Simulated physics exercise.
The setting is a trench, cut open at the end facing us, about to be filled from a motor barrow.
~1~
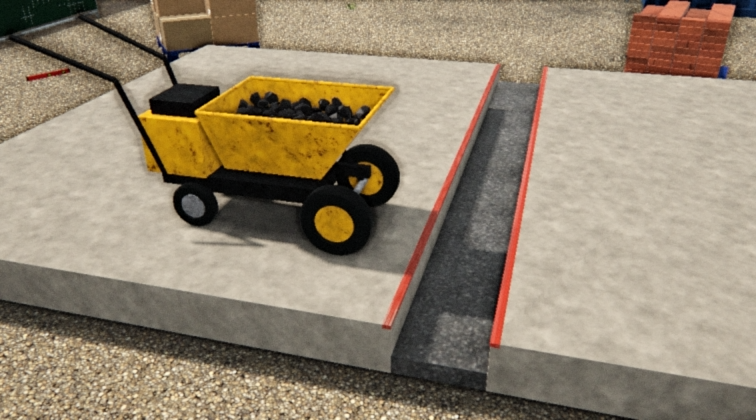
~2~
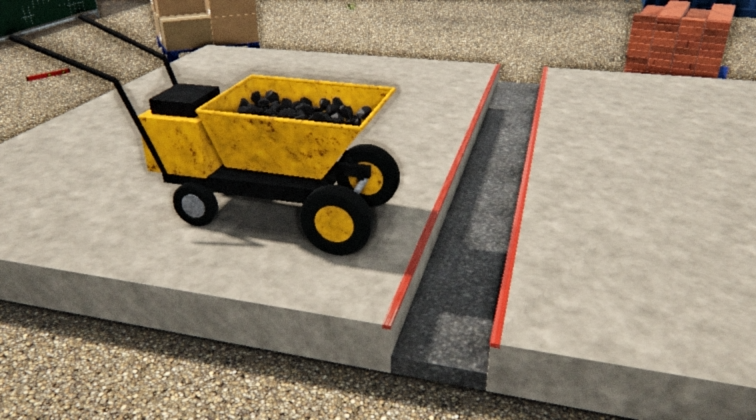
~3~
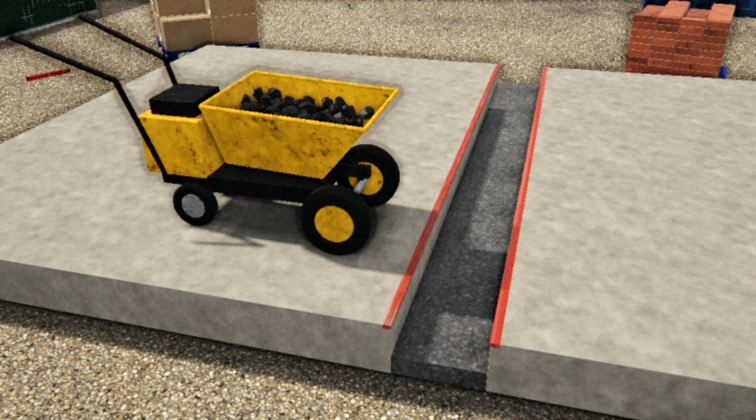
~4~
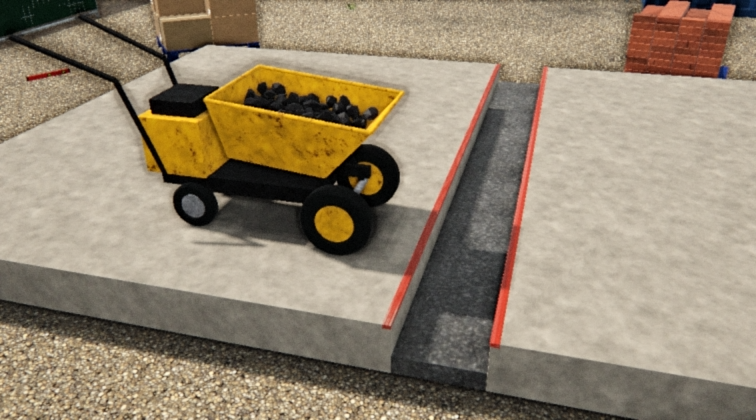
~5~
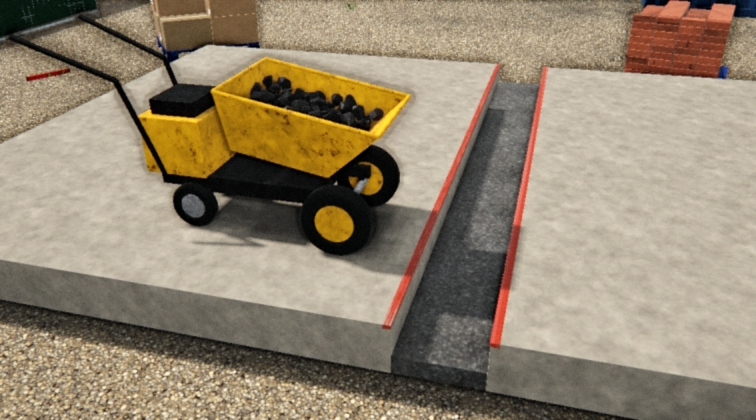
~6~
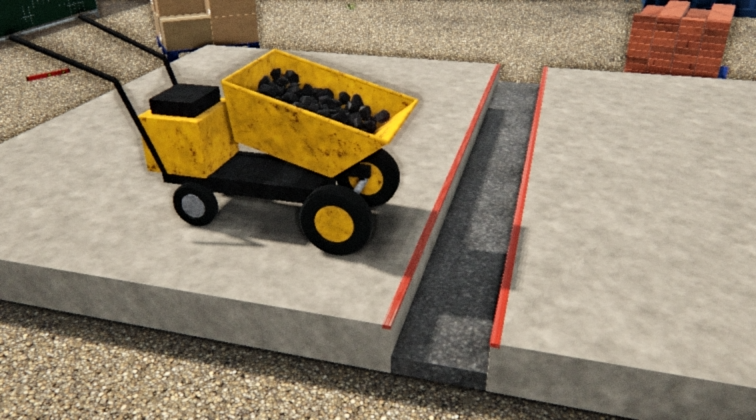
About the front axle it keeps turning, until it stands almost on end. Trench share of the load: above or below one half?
Above.
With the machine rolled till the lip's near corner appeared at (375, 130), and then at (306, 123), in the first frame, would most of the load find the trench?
Okay, first it's the bigger portion, and then it's the bigger portion.
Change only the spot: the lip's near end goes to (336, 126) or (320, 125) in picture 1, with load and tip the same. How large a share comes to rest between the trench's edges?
Estimates: 100 %, 90 %.
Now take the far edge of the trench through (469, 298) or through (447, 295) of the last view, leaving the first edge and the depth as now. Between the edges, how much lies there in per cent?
The first case gives around 70 percent, and the second around 20 percent.
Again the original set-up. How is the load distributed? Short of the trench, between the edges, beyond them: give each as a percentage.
Roughly: Short 0, between 95, beyond 5 per cent.
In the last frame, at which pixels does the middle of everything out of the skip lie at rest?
Somewhere close to (475, 258) in the last picture.
Just after the last frame, skip tipped steeply; every one in the skip.
A moment on, skip tipped right over; the larger part in the skip; roughly a quarter in or heaped over the trench; just a few falling.
Further on, skip tipped right over; about a tenth in the skip; the larger part in or heaped over the trench; about a tenth beyond it.
When it is over, skip tipped right over; almost all in or heaped over the trench; about a tenth beyond it.
